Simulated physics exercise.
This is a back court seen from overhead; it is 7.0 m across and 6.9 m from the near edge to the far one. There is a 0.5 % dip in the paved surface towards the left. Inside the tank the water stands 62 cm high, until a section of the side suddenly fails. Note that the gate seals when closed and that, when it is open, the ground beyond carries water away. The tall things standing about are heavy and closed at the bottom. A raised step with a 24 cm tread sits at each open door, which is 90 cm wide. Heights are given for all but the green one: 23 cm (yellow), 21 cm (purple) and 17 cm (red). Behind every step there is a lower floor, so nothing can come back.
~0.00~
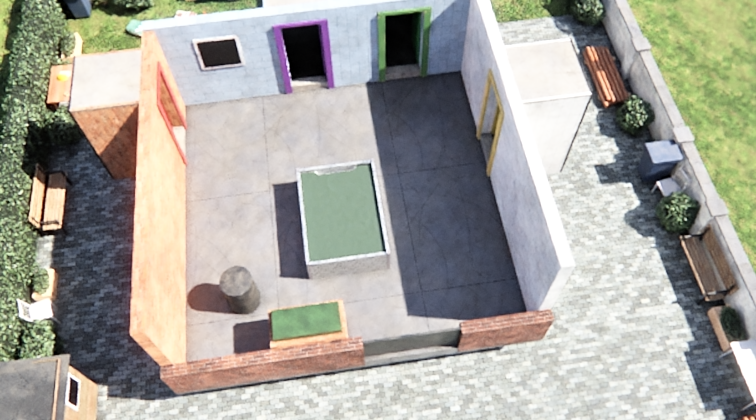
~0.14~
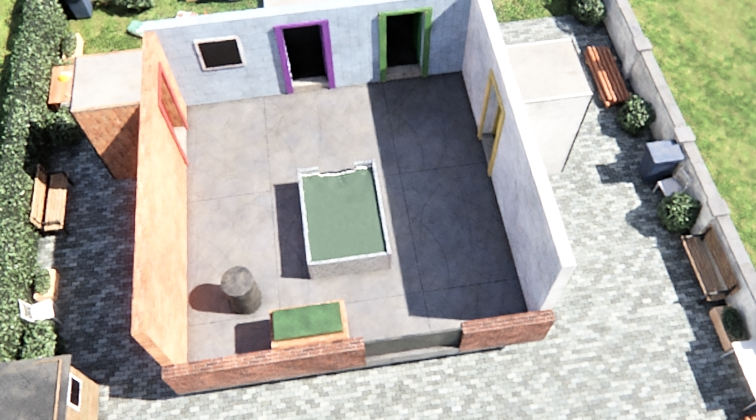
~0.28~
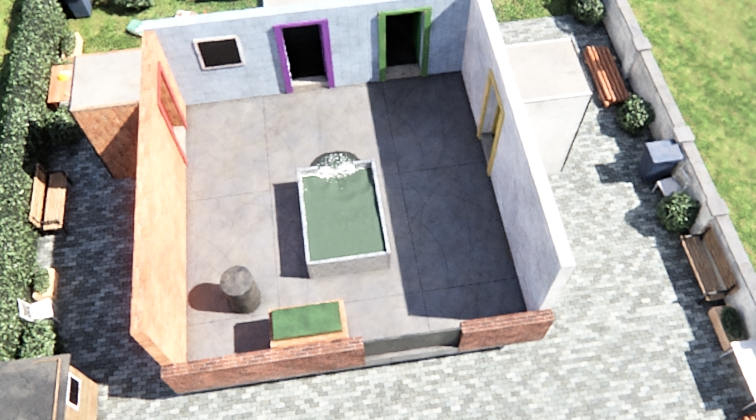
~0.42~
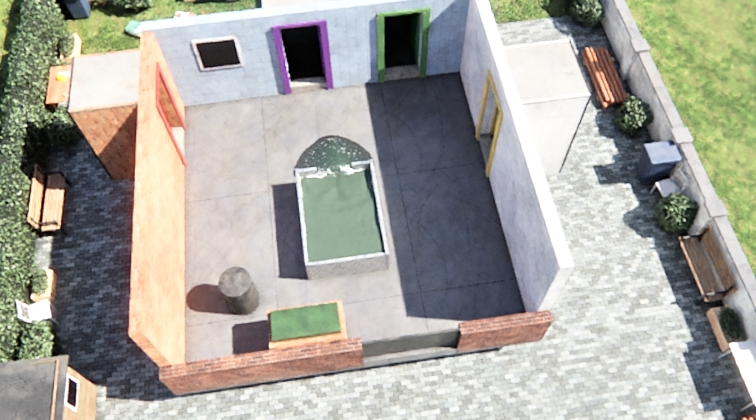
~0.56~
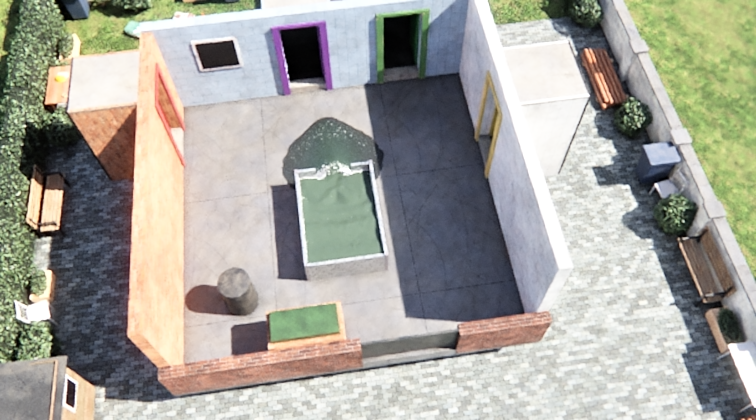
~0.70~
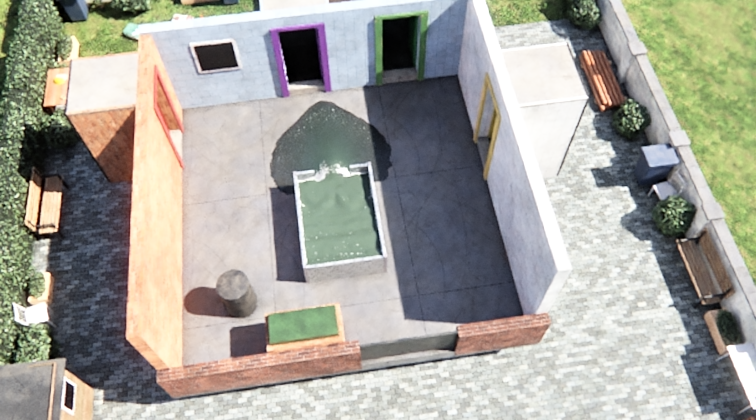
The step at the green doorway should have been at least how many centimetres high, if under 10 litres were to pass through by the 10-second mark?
At least some 10 cm.
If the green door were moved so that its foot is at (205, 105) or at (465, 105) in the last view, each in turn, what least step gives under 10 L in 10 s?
In turn: About 14.0 cm, about 12.5 cm.
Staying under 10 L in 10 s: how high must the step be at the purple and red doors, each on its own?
Some 21 cm for purple, some 11.5 cm for red.
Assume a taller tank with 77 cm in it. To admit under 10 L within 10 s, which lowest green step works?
13.5 cm.
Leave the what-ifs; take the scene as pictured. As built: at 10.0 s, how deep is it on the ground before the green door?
It comes to about 6.5 centimetres deep.
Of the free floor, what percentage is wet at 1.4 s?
Roughly 20 percent.
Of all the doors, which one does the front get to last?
That would be the yellow door.
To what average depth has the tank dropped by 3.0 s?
The average depth is some 33 cm.
After 1.4 s water covers 20 % of the floor, deepest (34 cm) near (331, 182); it has not reached the green door.
After 3.0 s water covers 30 % of the floor, deepest (26 cm) near (182, 110); 13 cm at the green door, 0 litres in over its 21 cm step.
After 10.0 s water covers 95 % of the floor, deepest (10 cm) near (337, 357); 6 cm at the green door, 0 litres in over its 21 cm step.
At the green door as built, the water arrived by 1.6 s and peaked near 15 cm at 2.4 s.
With a step of 8.5 cm, 19 litres would have come in within the 10 s; with 11.5 cm, 5 litres. So under 10 litres takes about 10 cm.
